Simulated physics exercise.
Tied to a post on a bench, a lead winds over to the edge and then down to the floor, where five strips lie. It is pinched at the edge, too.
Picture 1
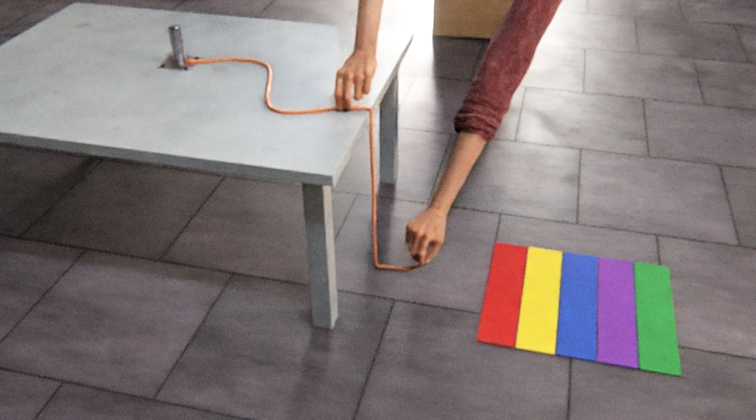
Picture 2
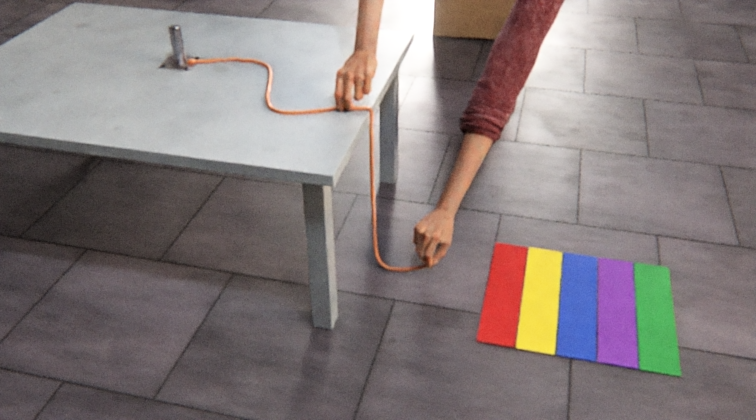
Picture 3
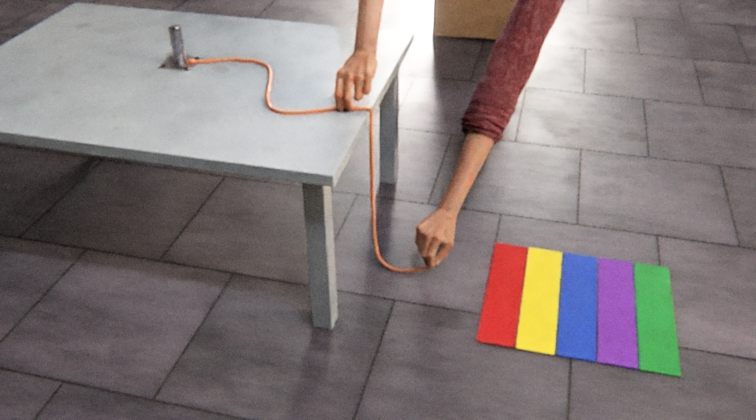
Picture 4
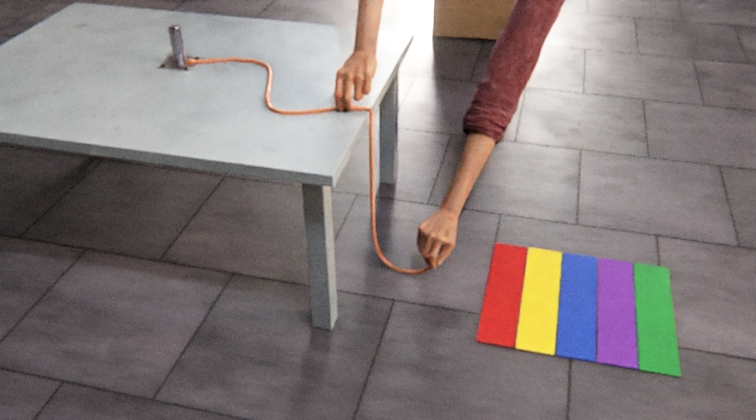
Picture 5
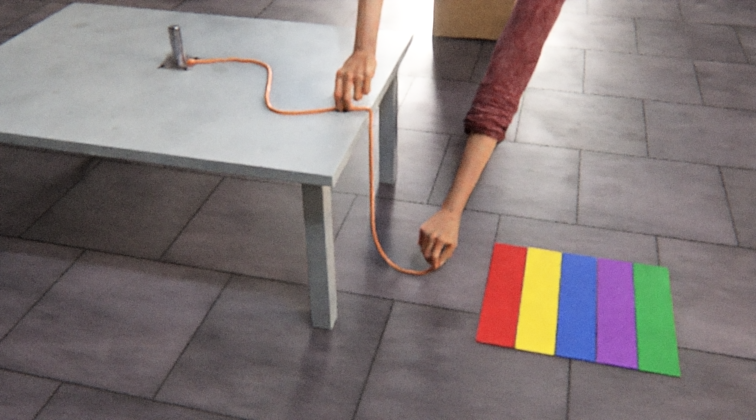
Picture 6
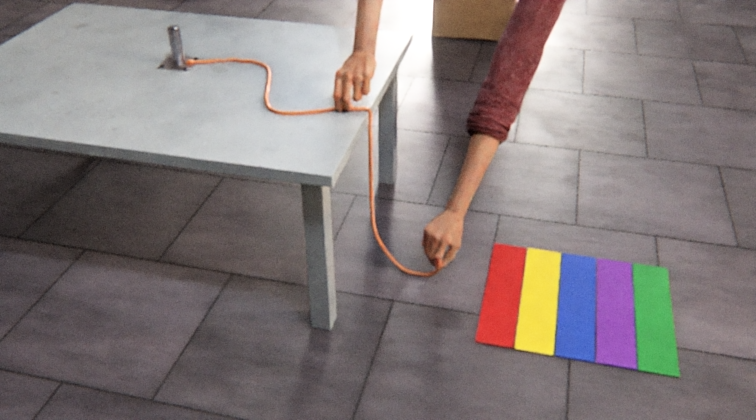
A hand holding the end of an orange cord moves slightly right beside the table.
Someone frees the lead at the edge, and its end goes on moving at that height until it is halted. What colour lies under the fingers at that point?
Purple.
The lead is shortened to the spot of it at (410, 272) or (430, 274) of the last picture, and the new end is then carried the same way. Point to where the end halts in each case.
About (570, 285) and (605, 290).
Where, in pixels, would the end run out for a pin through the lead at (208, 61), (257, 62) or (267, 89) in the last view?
First try near (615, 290), second near (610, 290), third near (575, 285).
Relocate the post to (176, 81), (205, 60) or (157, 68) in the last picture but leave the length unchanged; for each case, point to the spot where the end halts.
In order, the pixels are (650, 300), (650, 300) and (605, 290).
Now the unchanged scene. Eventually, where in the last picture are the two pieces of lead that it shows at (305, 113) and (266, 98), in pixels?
In that view they sit near (380, 111) and near (326, 93).
Soon after, end near (556, 283); over yellow.
After that, end near (598, 290); over blue.
At the stop, end near (622, 293); over purple. It halts on the purple strip.
